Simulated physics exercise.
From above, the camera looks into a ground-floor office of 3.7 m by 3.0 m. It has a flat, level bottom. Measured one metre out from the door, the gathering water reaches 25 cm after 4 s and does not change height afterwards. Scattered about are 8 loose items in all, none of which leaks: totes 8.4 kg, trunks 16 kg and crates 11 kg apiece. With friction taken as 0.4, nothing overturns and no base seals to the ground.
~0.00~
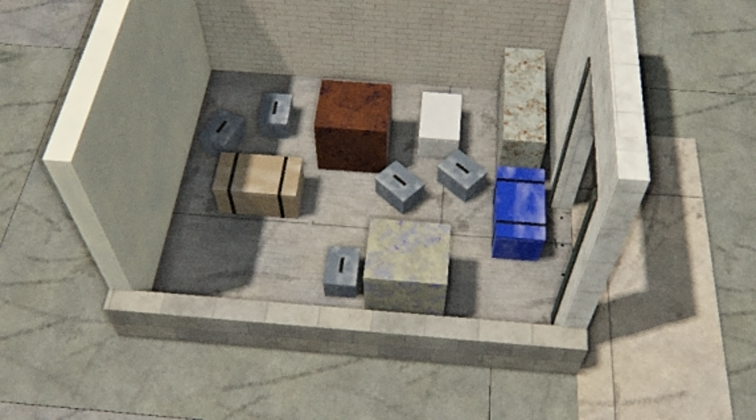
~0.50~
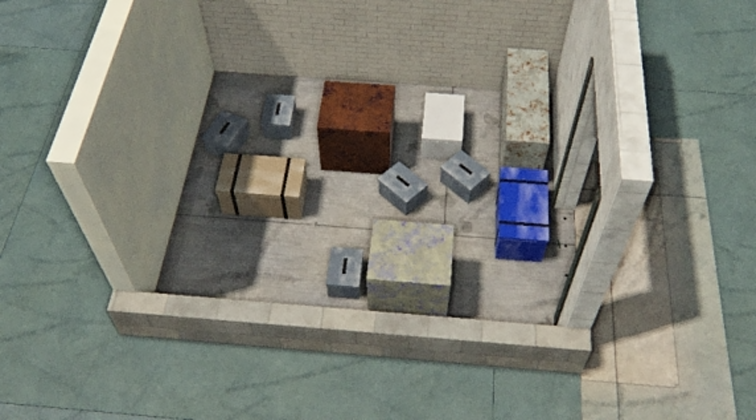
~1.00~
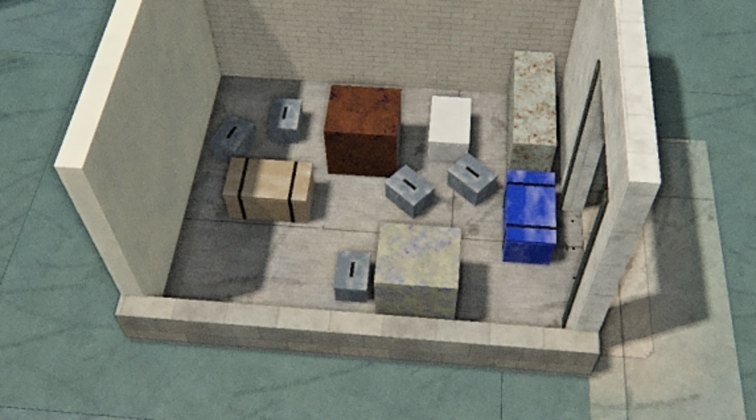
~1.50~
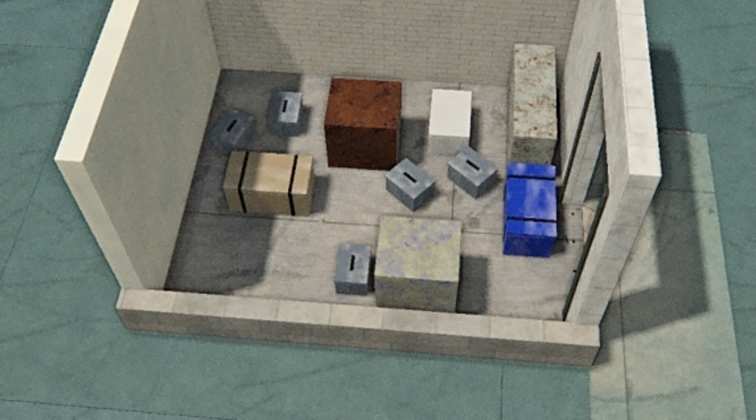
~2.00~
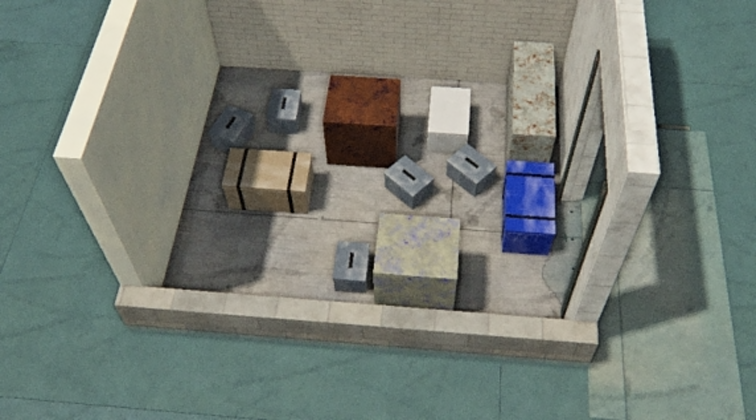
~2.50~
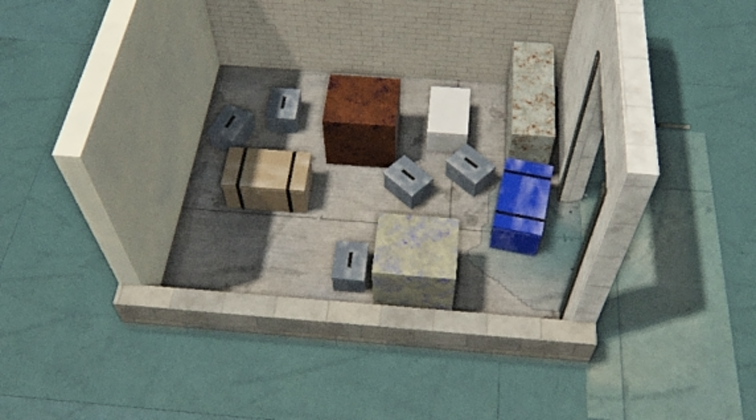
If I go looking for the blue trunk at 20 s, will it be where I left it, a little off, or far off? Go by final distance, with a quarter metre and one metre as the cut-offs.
You will find it far off.
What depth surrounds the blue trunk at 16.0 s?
Somewhere close to 23 cm.
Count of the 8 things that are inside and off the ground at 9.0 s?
I get 8.
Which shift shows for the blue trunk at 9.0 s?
About 200 cm out of place.
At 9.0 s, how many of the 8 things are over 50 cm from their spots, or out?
By that point, 4.
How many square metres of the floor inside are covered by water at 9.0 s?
That flooded area is roughly 10.0 m2.
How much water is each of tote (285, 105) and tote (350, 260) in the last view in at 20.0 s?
22 and 25 cm.
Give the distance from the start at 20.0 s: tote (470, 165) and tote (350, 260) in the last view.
They sit 120 cm and 40 cm away, in the order given.
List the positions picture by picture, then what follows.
The blue trunk at (521, 202), on the bottom; water covers 0.0 m2; 0 of 8 have shifted, in the first picture.
The blue trunk at (524, 203), on the bottom; 0.0 m2 under water; 0 of 8 have shifted, in the second picture.
The blue trunk at (531, 205) rests on the ground; 0.0 m2 under water; 0 of 8 have shifted, in the third picture.
The blue trunk at (531, 198), on the bottom; water covers 0.0 m2; 0 of 8 have shifted, in the fourth picture.
The blue trunk at (530, 196), on the bottom; 0.1 m2 under water; 0 of 8 have shifted, in the fifth picture.
The blue trunk at (524, 195) rests on the ground, 5 cm from its start; water covers 0.5 m2; 1 of 8 have shifted, in the sixth picture.
After 4.0 s the blue trunk is near (464, 183), 0.6 m from its start, afloat; 1 afloat.
After 9.0 s the blue trunk is near (316, 232), 2.0 m from its start, afloat; 8 afloat.
After 16.0 s the blue trunk is near (223, 145), 2.9 m from its start, afloat; 8 afloat.
After 20.0 s the blue trunk is near (306, 76), 2.5 m from its start, afloat; 8 afloat.
